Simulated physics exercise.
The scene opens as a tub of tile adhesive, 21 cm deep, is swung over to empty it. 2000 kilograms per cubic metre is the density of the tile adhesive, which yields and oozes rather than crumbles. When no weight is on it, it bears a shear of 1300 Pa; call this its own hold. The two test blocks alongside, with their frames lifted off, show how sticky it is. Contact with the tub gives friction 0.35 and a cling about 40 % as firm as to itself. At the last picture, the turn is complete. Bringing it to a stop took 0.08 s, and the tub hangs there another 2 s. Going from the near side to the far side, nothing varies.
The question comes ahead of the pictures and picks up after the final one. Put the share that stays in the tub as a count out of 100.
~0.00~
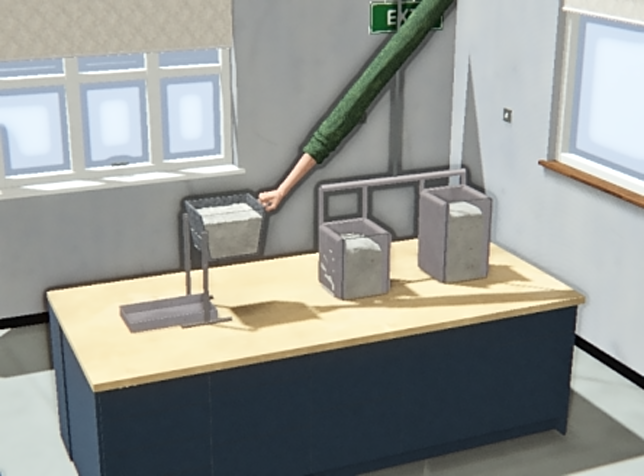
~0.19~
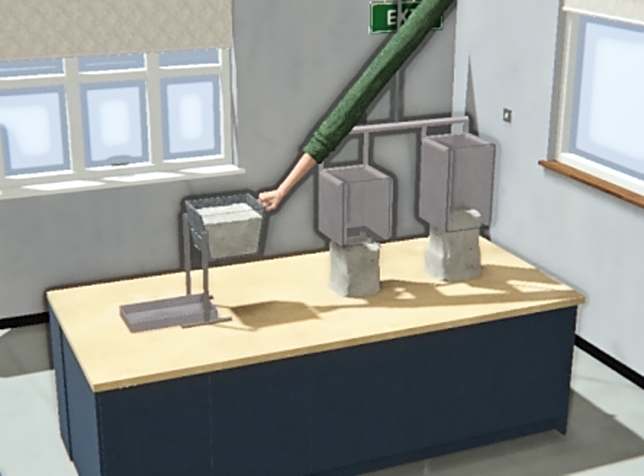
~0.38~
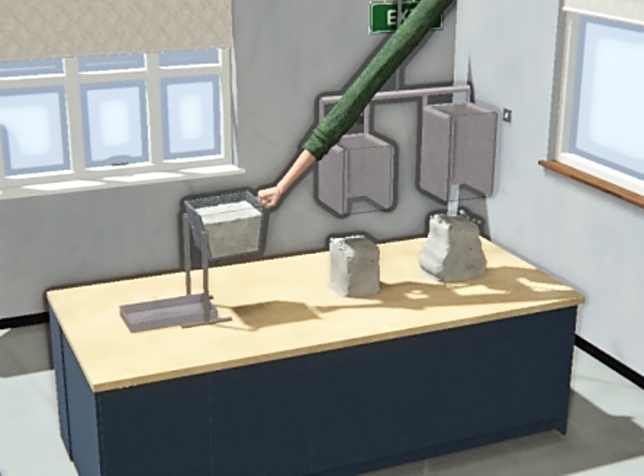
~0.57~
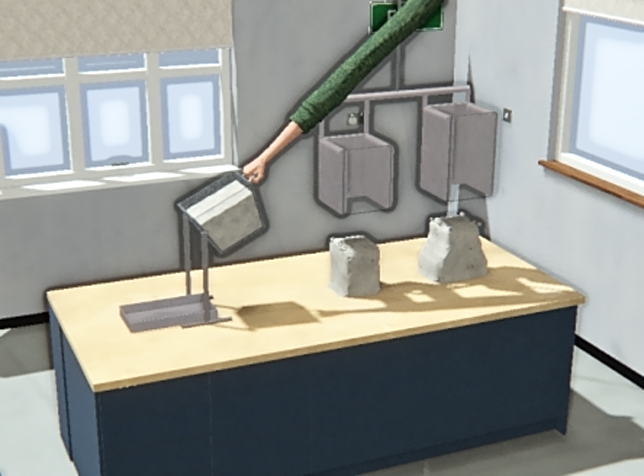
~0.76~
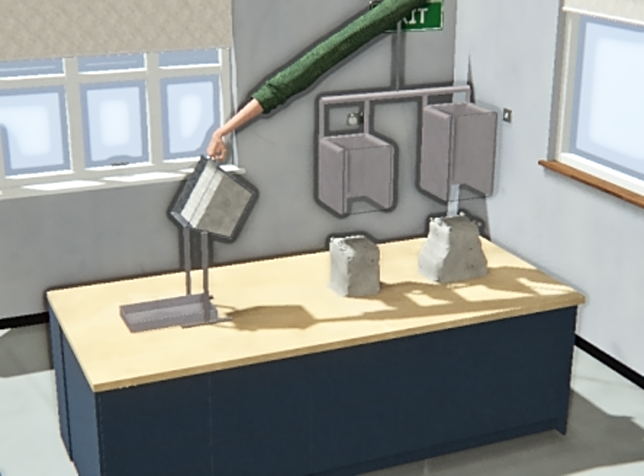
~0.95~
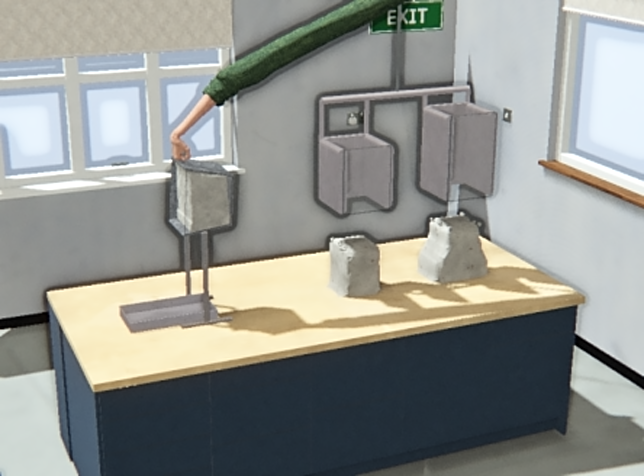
The share that stays is about 40 out of 100.
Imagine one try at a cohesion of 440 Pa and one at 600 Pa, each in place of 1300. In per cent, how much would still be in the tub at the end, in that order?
Try one gives 35 per cent, try two gives 40 per cent.
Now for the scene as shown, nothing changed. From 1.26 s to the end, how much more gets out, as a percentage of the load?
Roughly 40 %.
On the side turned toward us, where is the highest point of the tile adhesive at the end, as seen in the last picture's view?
I'd point to somewhere around (211, 201).
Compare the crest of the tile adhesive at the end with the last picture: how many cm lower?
The top ends up some 12 cm below its level in the last picture.
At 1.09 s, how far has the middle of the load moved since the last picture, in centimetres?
Something like 4 cm, I'd say.
After 1.09 s, the tub is at 86 degrees and holds 97 %.
After 1.26 s, the tub is at 86 degrees and holds 79 %.
After 1.43 s, the tub is at 86 degrees and holds 64 %.
After 1.60 s, the tub is at 86 degrees and holds 44 %.
After 2.95 s, at the end, the tub is at 86 degrees and holds 40 %.
